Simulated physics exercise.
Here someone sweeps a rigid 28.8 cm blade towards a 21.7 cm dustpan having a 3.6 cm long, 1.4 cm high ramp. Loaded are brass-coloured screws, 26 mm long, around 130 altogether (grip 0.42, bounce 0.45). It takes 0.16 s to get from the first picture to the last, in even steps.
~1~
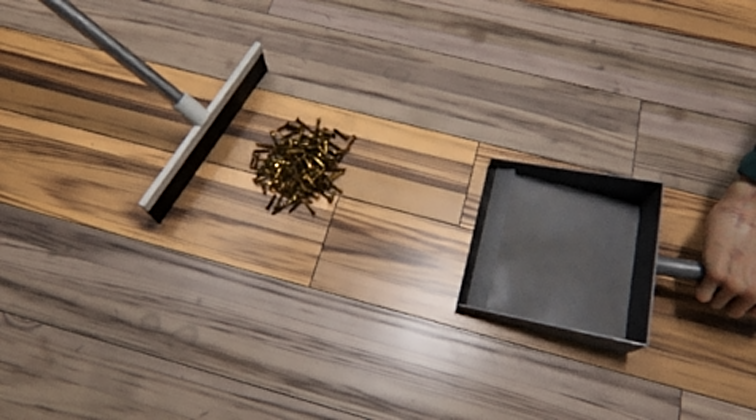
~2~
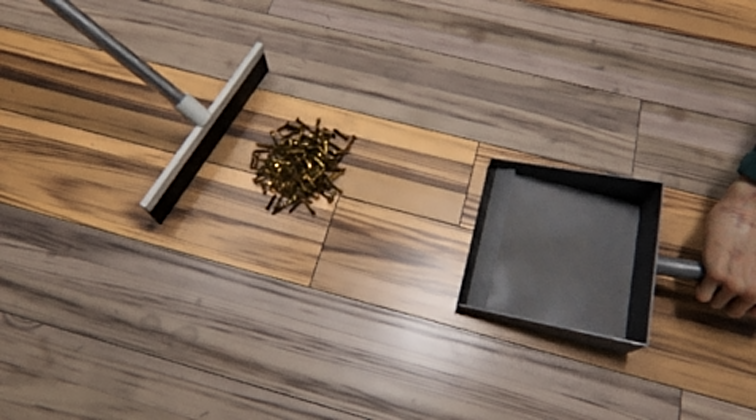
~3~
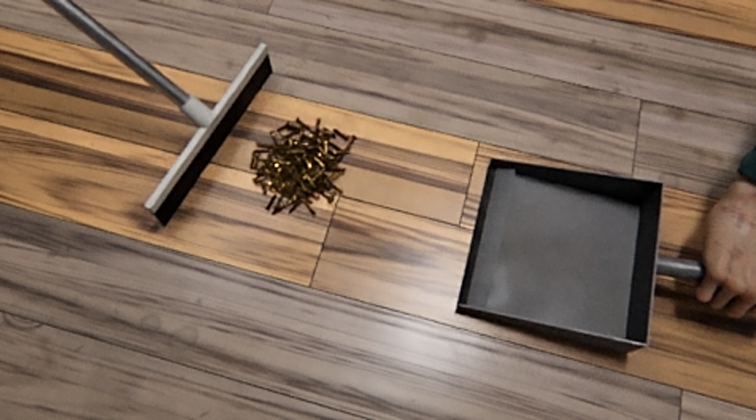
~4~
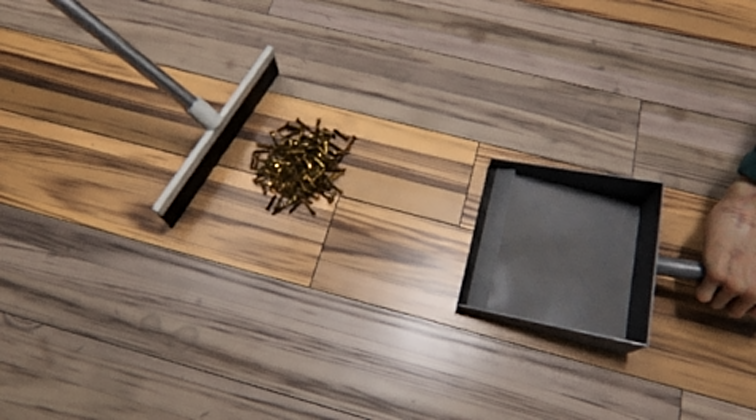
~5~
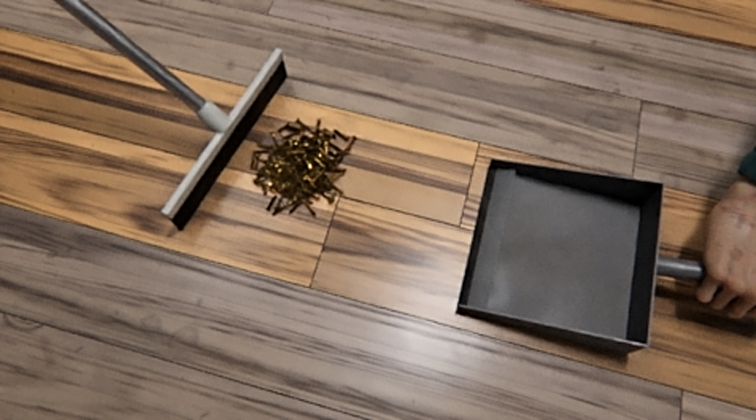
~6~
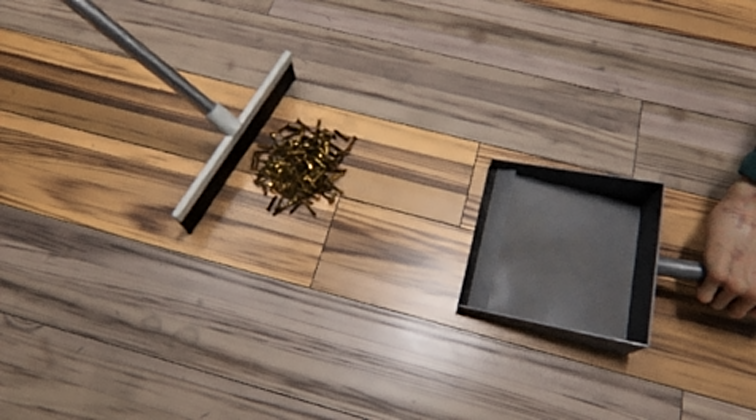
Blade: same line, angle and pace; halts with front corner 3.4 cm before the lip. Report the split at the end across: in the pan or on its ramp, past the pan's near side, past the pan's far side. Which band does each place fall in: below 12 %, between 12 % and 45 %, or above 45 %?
Result: In the pan or on its ramp: Small, past the pan's near side: Small, past the pan's far side: Small.
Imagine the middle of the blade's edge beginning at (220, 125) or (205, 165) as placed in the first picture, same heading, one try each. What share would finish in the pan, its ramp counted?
About 0 and 5 per cent.
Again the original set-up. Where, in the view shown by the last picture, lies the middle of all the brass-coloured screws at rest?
Approximately (455, 219) in the last picture.
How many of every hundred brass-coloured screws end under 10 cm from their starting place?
0 %.
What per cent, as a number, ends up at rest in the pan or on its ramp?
Result: Roughly 0 %.
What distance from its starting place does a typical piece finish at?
That distance is close to 24 cm.
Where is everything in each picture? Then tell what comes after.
Blade from (146, 206) to (259, 49), moved 0.0 cm, 0 of the pieces shifted so far; middle of the pieces at (300, 164); pan at (566, 258), in the first frame.
Blade from (147, 207) to (260, 50), moved 0.2 cm, 0 of the pieces shifted so far; middle of the pieces at (300, 164), in the second frame.
Blade from (152, 208) to (264, 51), moved 0.8 cm, 0 of the pieces shifted so far; middle of the pieces at (300, 164), in the third frame.
Blade from (159, 211) to (271, 53), moved 1.9 cm, 0 of the pieces shifted so far; middle of the pieces at (300, 164), in the fourth frame.
Blade from (169, 214) to (280, 56), moved 3.2 cm, 0 of the pieces shifted so far; middle of the pieces at (300, 164), in the fifth frame.
Blade from (179, 217) to (288, 58), moved 4.6 cm, 0 of the pieces shifted so far; middle of the pieces at (300, 165); pan at (567, 259), in the sixth frame.
Then, 0.33 s after the last picture, middle of the blade 21 cm from the lip; 0 % over the lip, far side 5 %, near side 0 %.
Then, 0.56 s after the last picture, middle of the blade 12 cm from the lip; 0 % over the lip, far side 5 %, near side 0 %.
Then, 0.89 s after the last picture, middle of the blade 6 cm from the lip; 0 % over the lip, far side 5 %, near side 0 %.
In the end, pan 0 %, near side 0 %, far side 5 %, in front of the lip or behind the blade 90 %.
